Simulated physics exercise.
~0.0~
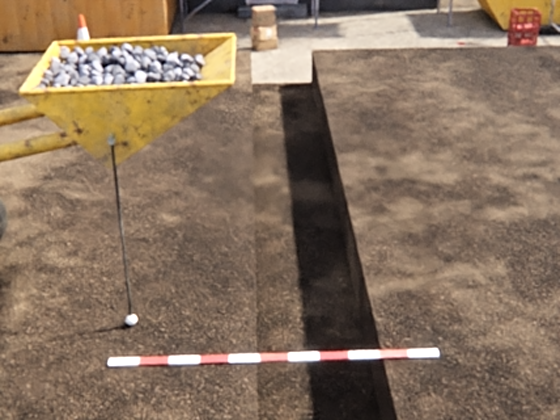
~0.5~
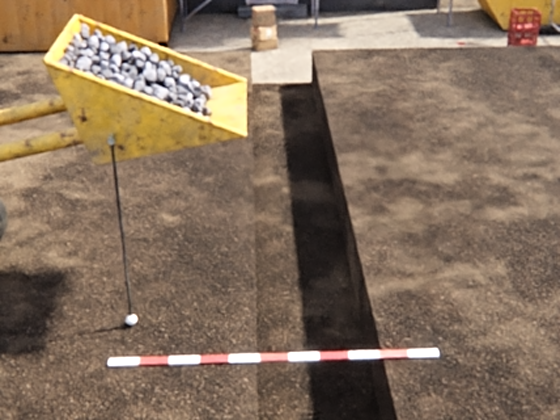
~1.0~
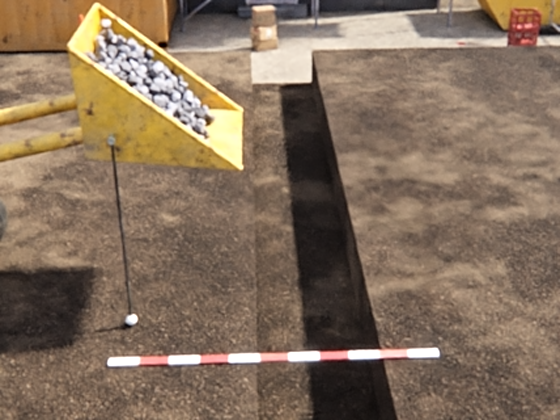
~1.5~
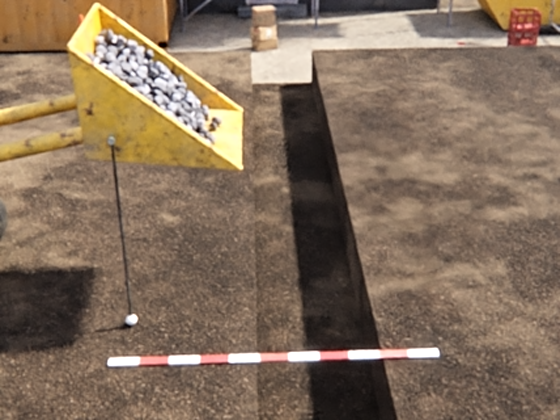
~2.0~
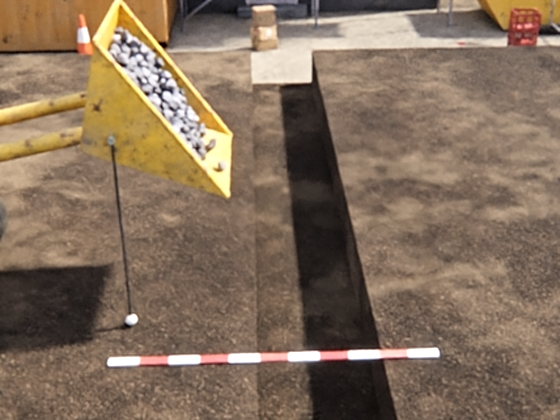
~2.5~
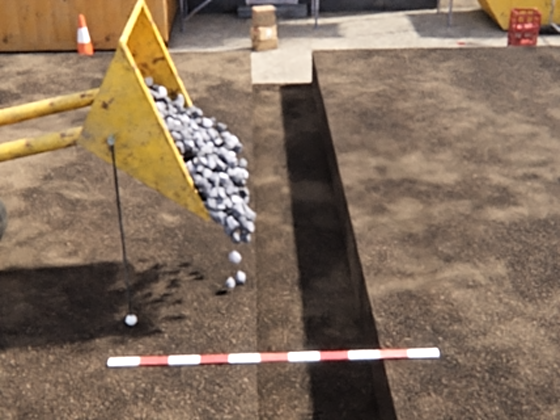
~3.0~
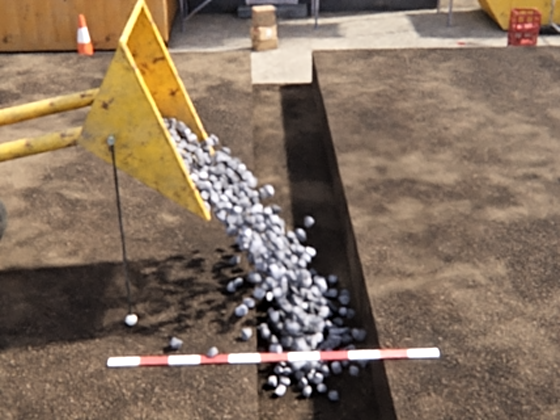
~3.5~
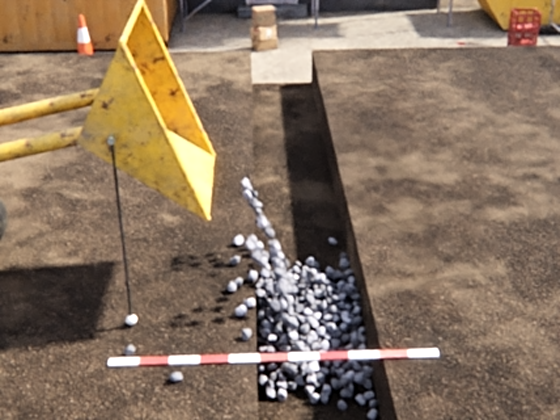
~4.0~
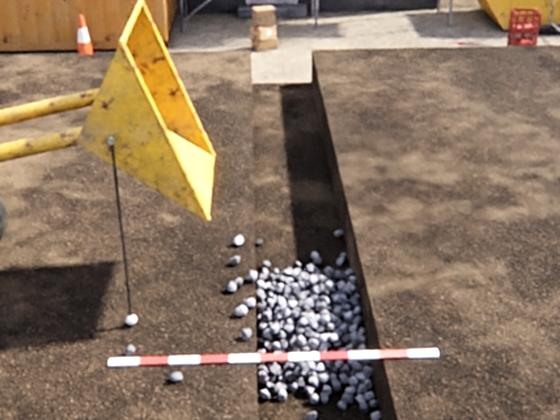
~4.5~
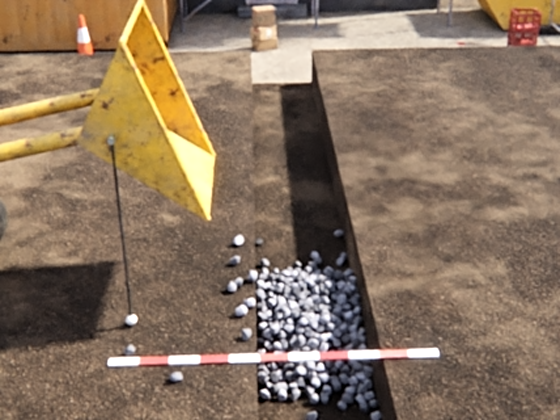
A yellow loader bucket heaped with grey stones hangs at the left of a brown dirt yard, seen from above, with a straight dark trench running to its right. A rod with a white ball hangs beneath the bucket, and a red-and-white staff lies across the foreground. The bucket tips forward to the right, pauses with its stones still inside, then tilts much more steeply. The stones spill over its lip and pour down into the trench. The emptied bucket stays tilted, with nearly all the stones piled in the near part of the trench and a few scattered on the ground to its left.
